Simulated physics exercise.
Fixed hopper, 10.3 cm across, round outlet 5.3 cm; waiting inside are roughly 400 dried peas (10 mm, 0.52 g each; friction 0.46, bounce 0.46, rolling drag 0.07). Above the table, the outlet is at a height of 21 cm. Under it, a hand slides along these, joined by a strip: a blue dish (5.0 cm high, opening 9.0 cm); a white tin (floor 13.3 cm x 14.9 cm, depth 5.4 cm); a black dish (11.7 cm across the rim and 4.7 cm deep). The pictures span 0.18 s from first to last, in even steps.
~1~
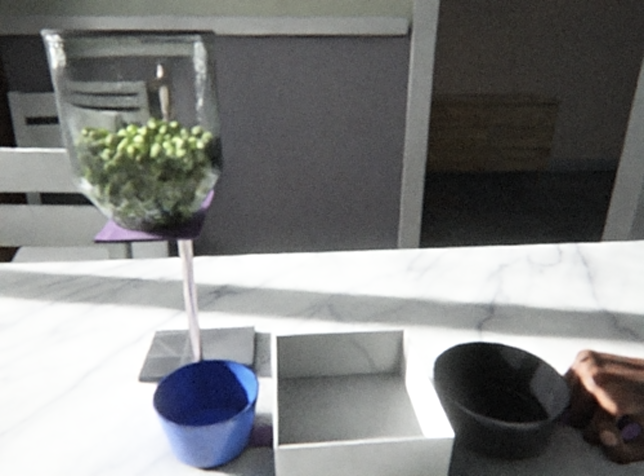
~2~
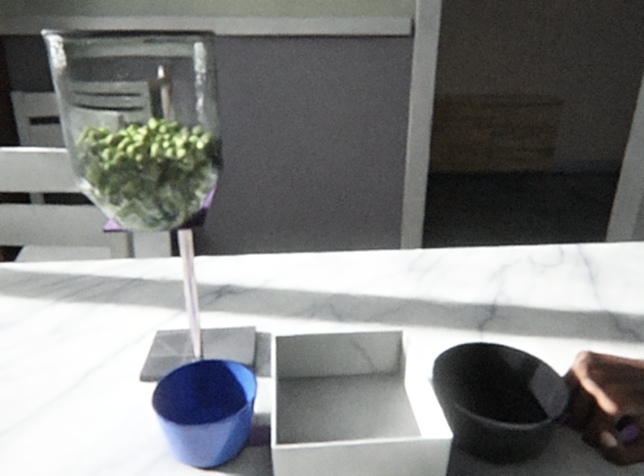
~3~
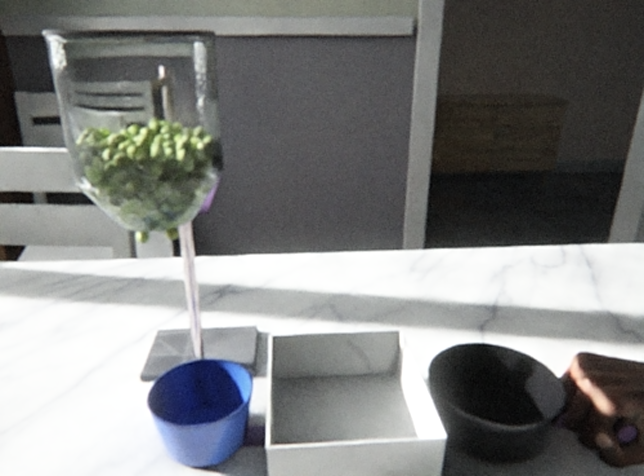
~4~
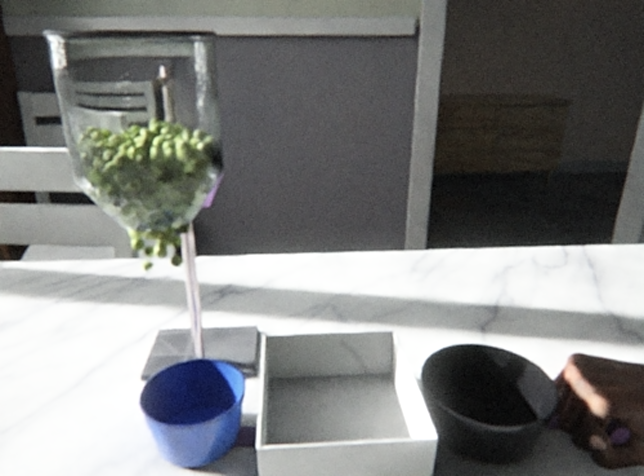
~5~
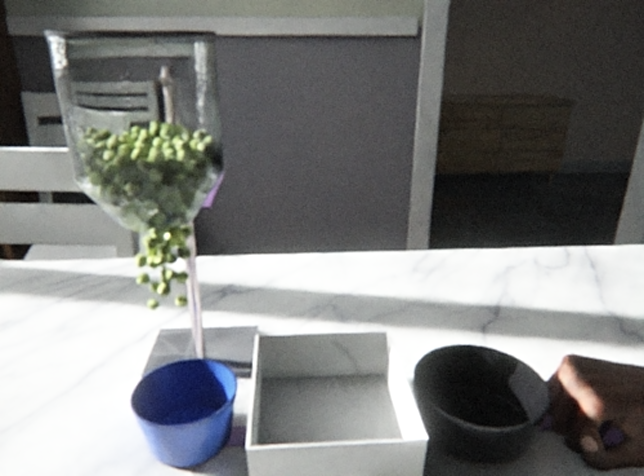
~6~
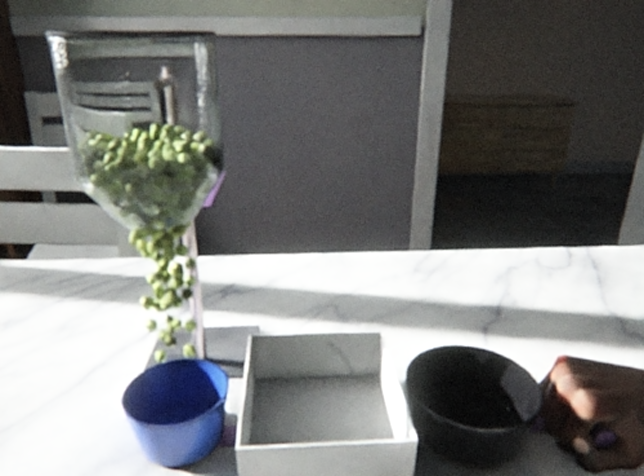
A clear glass funnel of green dried peas stands over a sunlit white marble table, seen from a fixed, slightly raised view with pale chairs behind. Below it sit a blue dish, a white square tin and a black dish, with a hand at the far right. Peas begin dropping from the outlet in a lengthening stream while the hand slides the row slightly left.
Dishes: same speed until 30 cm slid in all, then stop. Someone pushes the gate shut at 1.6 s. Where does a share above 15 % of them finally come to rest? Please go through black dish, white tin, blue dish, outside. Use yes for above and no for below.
Black dish: No; white tin: Yes; blue dish: Yes; outside: No.
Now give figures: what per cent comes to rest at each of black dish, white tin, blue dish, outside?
Black dish 0, white tin 65, blue dish 25, outside 10.
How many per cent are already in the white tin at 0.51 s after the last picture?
Up to that moment, roughly 45 per cent.
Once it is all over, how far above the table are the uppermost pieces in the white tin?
The top of the heap sits close to 2.5 cm up.
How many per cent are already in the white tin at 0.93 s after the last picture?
Roughly 65 percent.
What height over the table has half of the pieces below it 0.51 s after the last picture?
2 cm or so.
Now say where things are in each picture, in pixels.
In the first picture, dishes slid 0.0 cm; 0 pieces falling; top of the load at (157, 133); blue dish at (206, 390); white tin at (351, 378); black dish at (499, 377).
In the second picture, dishes slid 0.1 cm; 0 pieces falling; top of the load at (169, 132).
In the third picture, dishes slid 0.5 cm; 2 pieces falling; top of the load at (179, 134).
In the fourth picture, dishes slid 1.2 cm; 19 pieces falling; top of the load at (180, 135).
In the fifth picture, dishes slid 1.9 cm; 33 pieces falling; top of the load at (181, 137).
In the sixth picture, dishes slid 2.7 cm; 55 pieces falling; top of the load at (182, 139); blue dish at (176, 389); white tin at (321, 380); black dish at (472, 382).
Then, 0.51 s after the last picture, white tin 45 %, blue dish 25 %, outside 10 %, in the air 20 %; middle of all pieces on or above the table near (141, 394).
Then, 0.93 s after the last picture, white tin 65 %, blue dish 25 %, outside 10 %; middle of all pieces on or above the table near (58, 431).
Then, 1.32 s after the last picture, white tin 65 %, blue dish 25 %, outside 10 %.
Then, 1.69 s after the last picture, white tin 65 %, blue dish 25 %, outside 10 %.
In the end, white tin 65 %, blue dish 25 %, hopper 0 %, outside 10 %, black dish 0 %.
